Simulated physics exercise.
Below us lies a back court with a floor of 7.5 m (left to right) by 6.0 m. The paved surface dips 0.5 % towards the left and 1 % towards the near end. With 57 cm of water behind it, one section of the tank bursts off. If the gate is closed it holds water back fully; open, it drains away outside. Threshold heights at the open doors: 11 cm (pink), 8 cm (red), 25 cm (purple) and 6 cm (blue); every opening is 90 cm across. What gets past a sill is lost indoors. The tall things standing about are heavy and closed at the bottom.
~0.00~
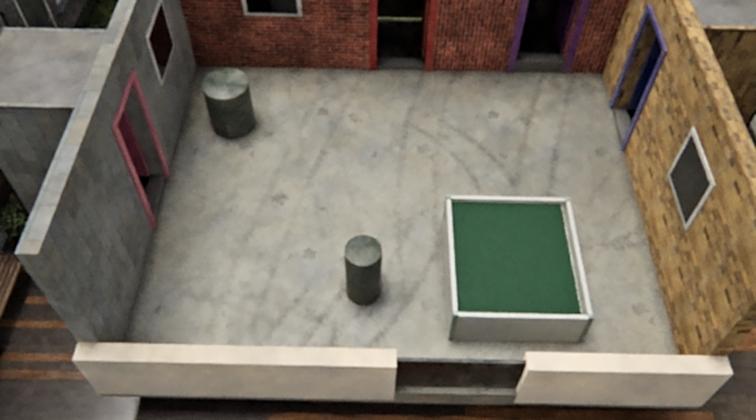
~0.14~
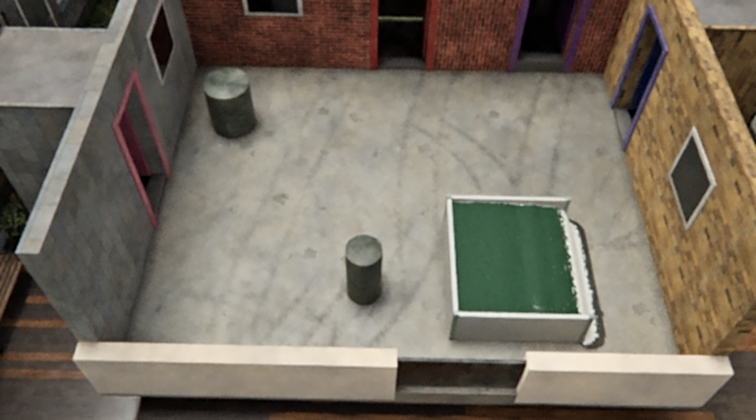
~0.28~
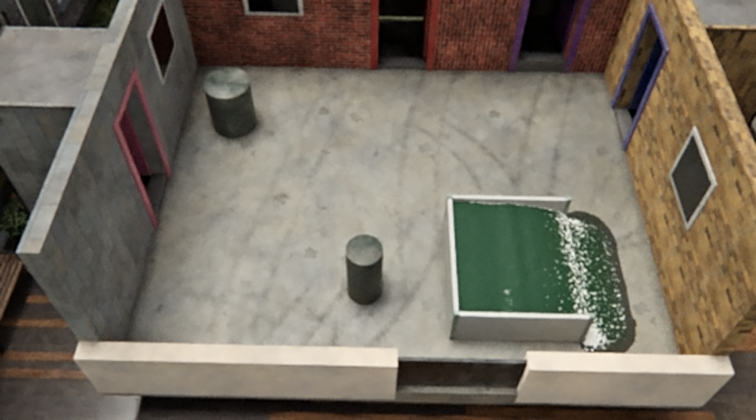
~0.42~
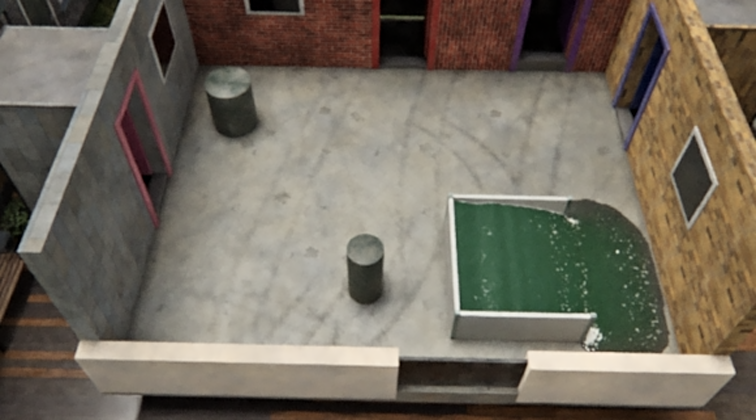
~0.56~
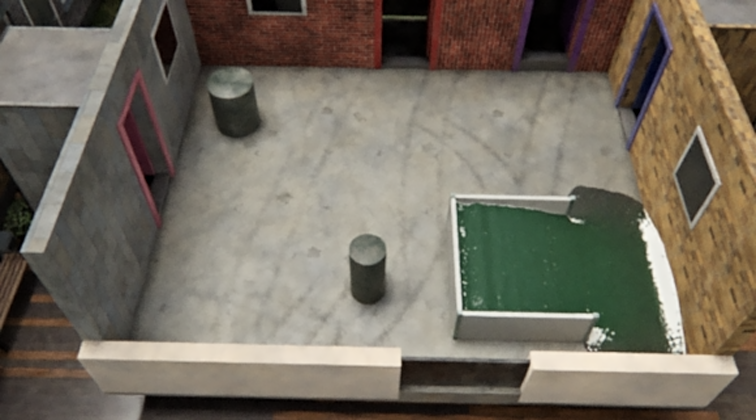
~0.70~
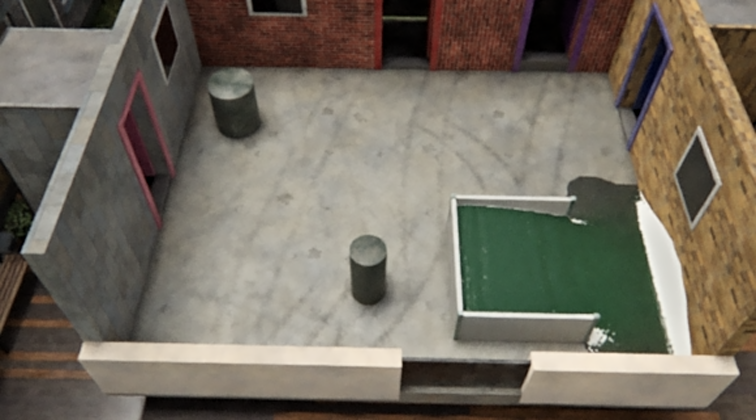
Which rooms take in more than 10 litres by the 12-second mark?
The water let in: At the pink door it stays under the limit; at the red door it keeps below the limit; at the purple door it does not reach the limit; at the blue door it keeps below the limit.
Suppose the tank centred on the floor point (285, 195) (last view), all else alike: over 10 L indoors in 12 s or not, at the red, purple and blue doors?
Then: Red not over, purple not over, blue over.
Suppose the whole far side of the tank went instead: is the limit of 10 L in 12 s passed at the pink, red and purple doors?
Then: Pink below, red above, purple under.
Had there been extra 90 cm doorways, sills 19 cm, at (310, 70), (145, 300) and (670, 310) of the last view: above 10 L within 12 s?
In turn: Below, below, above.
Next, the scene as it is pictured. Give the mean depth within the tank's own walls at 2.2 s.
Some 17 cm.
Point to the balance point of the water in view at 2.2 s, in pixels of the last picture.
At about (582, 273).
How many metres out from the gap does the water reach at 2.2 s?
About 4.6 m.
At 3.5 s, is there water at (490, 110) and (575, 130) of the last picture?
In that order: Wet, under water.
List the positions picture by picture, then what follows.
The tank at (514, 256) is whole and still, 57 cm deep, in the first picture.
Water pours out at (570, 271) and has run 1.0 m, to (594, 342); typically 7 cm deep outside, 57 cm at the tank's back, in the second picture.
Water pours out at (570, 273) and has run 1.2 m, to (619, 350); typically 11 cm deep outside, 57 cm at the tank's back, in the third picture.
The front is at a hidden place, 1.5 m from the gap at (570, 273); 2.7 m2 of floor is under water; 56 cm left at the back of the tank, in the fourth picture.
Water pours out at (573, 273) and has run 1.9 m, to a hidden place; typically 9 cm deep outside, 49 cm at the tank's back, in the fifth picture.
Water pours out at (573, 274) and has run 2.2 m, to (637, 190); typically 11 cm deep outside, 48 cm at the tank's back, in the sixth picture.
After 1.4 s water covers 10 % of the floor and is deepest (46 cm) near (679, 380); pink door not reached, red door not reached, purple door not reached, blue door not reached.
After 2.2 s water covers 20 % of the floor and is deepest (39 cm) near (679, 380); pink door not reached, red door not reached, purple door not reached, blue door 7 cm at the sill, 0 L in.
After 3.5 s water covers 40 % of the floor and is deepest (20 cm) near (625, 379); pink door not reached, red door 2 cm at the sill, 0 L in, purple door 16 cm at the sill, 0 L in, blue door 6 cm at the sill, 0 L in.
After 7.0 s water covers 80 % of the floor and is deepest (14 cm) near (664, 320); pink door 4 cm at the sill, 0 L in, red door 4 cm at the sill, 0 L in, purple door 6 cm at the sill, 0 L in, blue door 5 cm at the sill, 2 L in.
After 12.0 s water covers 95 % of the floor and is deepest (18 cm) near (123, 369); pink door 6 cm at the sill, 0 L in, red door 2 cm at the sill, 0 L in, purple door 3 cm at the sill, 0 L in, blue door 3 cm at the sill, 3 L in.
